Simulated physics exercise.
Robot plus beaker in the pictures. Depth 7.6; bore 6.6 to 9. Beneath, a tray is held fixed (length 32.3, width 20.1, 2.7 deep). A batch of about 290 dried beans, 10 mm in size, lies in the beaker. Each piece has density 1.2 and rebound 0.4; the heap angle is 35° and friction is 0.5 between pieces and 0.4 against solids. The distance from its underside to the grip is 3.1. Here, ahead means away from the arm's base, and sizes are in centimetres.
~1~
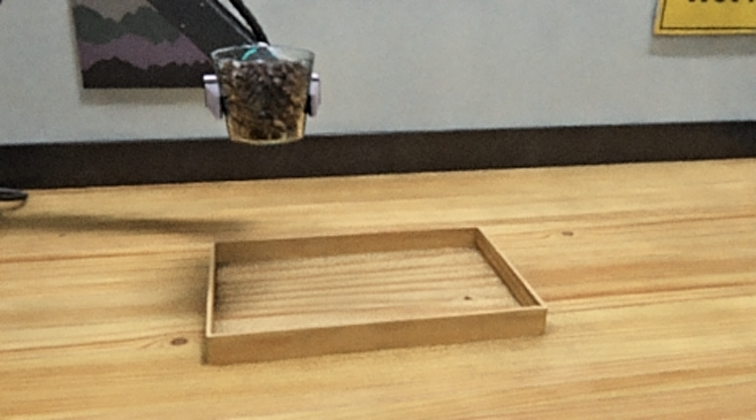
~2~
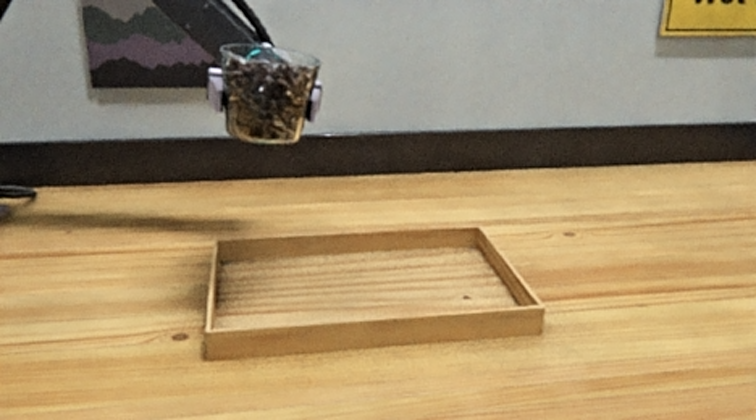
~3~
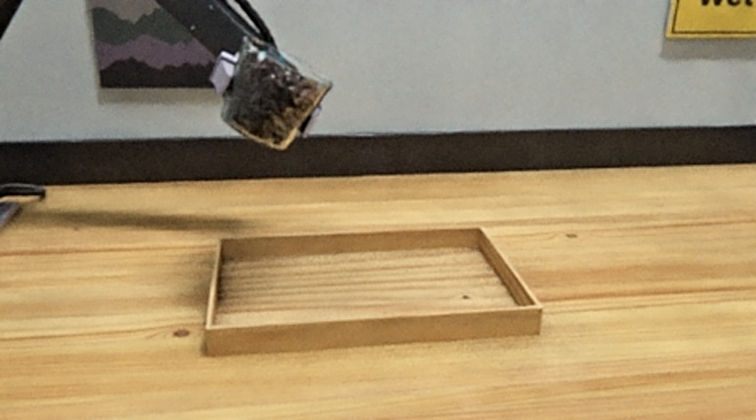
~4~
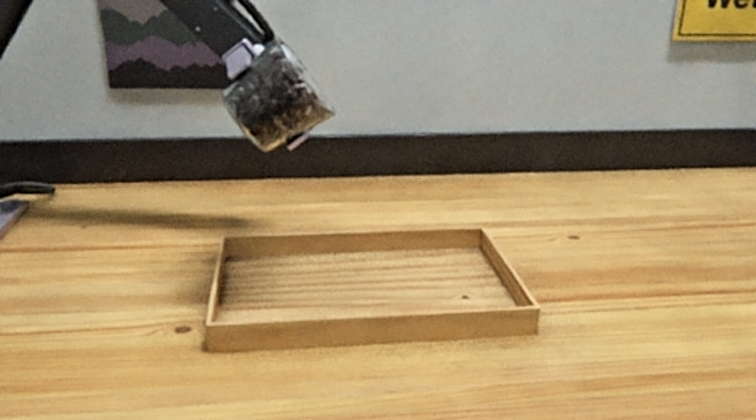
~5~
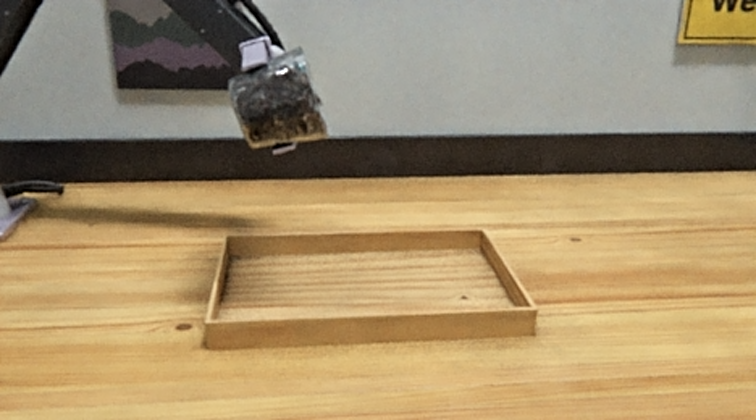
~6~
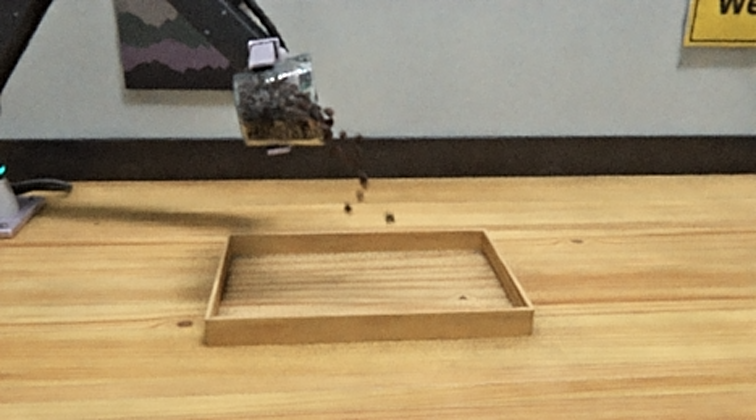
At first, a robot arm holds a clear beaker of dark dried beans upright above an empty, shallow wooden tray on a table. The arm tips the beaker steadily to the right until it lies almost on its side, and then a few beans tumble out over its rim through the air.
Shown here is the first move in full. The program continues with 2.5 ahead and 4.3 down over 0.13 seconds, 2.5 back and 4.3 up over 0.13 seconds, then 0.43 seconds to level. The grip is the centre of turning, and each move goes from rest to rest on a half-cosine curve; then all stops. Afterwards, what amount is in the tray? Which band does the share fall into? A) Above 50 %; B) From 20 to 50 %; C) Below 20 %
From 20 to 50 % (B).
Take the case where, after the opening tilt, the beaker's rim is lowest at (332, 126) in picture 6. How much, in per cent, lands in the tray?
That comes to some 10 percent.
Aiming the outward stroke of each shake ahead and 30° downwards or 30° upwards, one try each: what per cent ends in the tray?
Near 60 and 90 percent respectively.
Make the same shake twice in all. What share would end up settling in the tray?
That would give close to 45 percent.
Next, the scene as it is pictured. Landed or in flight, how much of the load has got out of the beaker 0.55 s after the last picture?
I'd say some 30 percent by then.
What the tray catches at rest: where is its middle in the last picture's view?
About (390, 285).
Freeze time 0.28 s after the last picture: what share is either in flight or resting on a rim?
About 13 %.
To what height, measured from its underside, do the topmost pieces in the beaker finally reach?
Around 7.5 cm up.
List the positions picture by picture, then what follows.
The first picture shows the beaker middle at (265, 97), level; upper third of the load around (264, 80), from x 225 to 305, top at y 65; 289 in the beaker.
The second picture shows the beaker middle at (267, 97), tilted 8° forward; upper third of the load around (266, 79), from x 230 to 310, top at y 65.
The third picture shows the beaker middle at (271, 98), tilted 28° forward; upper third of the load around (267, 82), from x 230 to 315, top at y 55.
The fourth picture shows the beaker middle at (275, 100), tilted 53° forward; upper third of the load around (270, 83), from x 230 to 315, top at y 55.
The fifth picture shows the beaker middle at (277, 104), tilted 73° forward; upper third of the load around (275, 87), from x 240 to 325, top at y 70.
The sixth picture shows the beaker middle at (278, 105), tilted 81° forward; upper third of the load around (269, 95), from x 240 to 390, top at y 75; 276 in the beaker, 13 in flight or on a rim.
Then, 0.28 s on, tilted 81° forward, highest piece 24 above the table; 219 in the beaker, 31 in the tray, 39 in flight or on a rim.
Then, 0.55 s on, tilted 19° forward, highest piece 25 above the table; 196 in the beaker, 90 in the tray, 3 in flight or on a rim.
Then, 0.89 s on, level, highest piece 26 above the table; 196 in the beaker, 93 in the tray.
Then, 1.94 s on, level, highest piece 26 above the table; 196 in the beaker, 93 in the tray.
In the end, 196 in the beaker, 93 in the tray. That is 32 % in the tray.
